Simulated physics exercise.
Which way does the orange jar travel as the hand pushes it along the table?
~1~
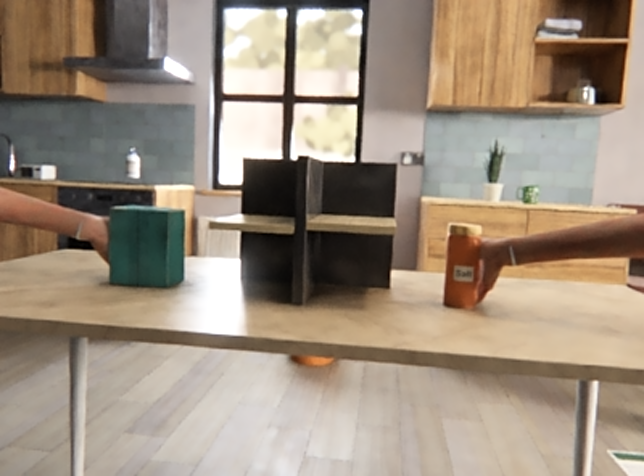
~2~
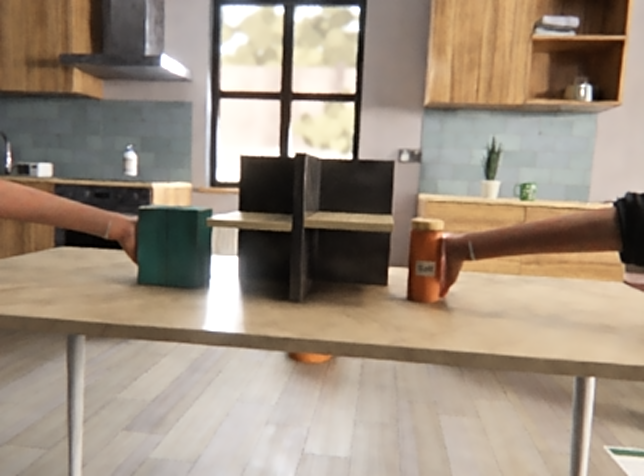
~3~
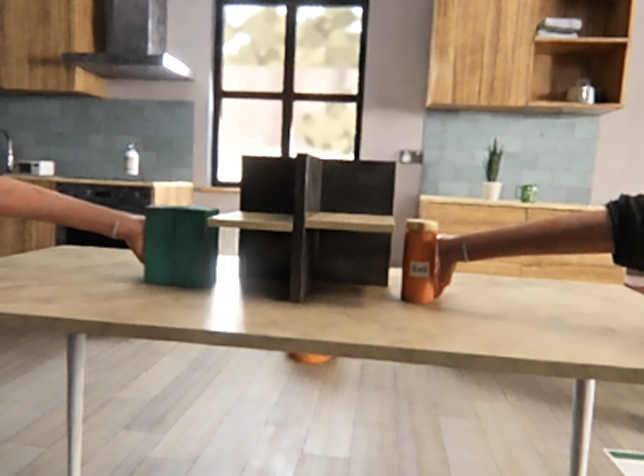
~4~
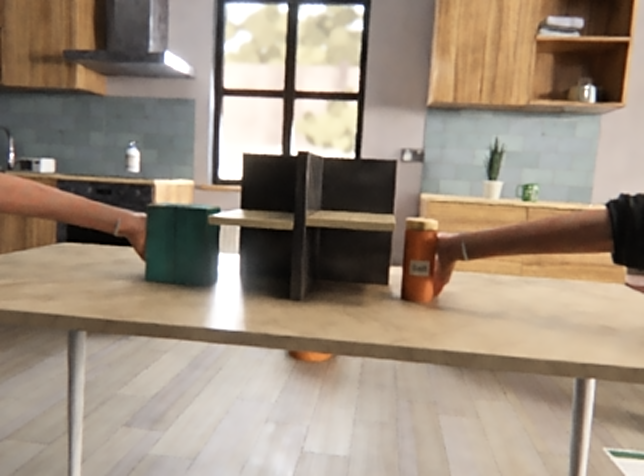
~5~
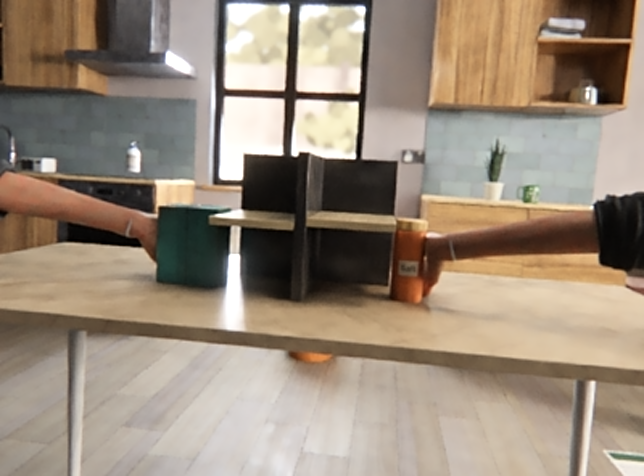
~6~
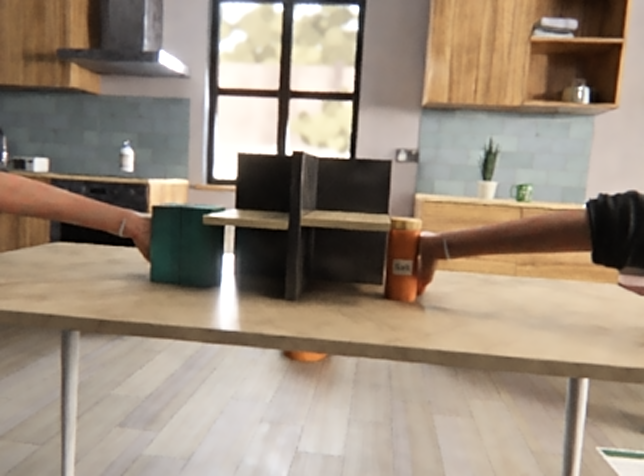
The orange jar moves to the left, toward the rack in the middle of the table.
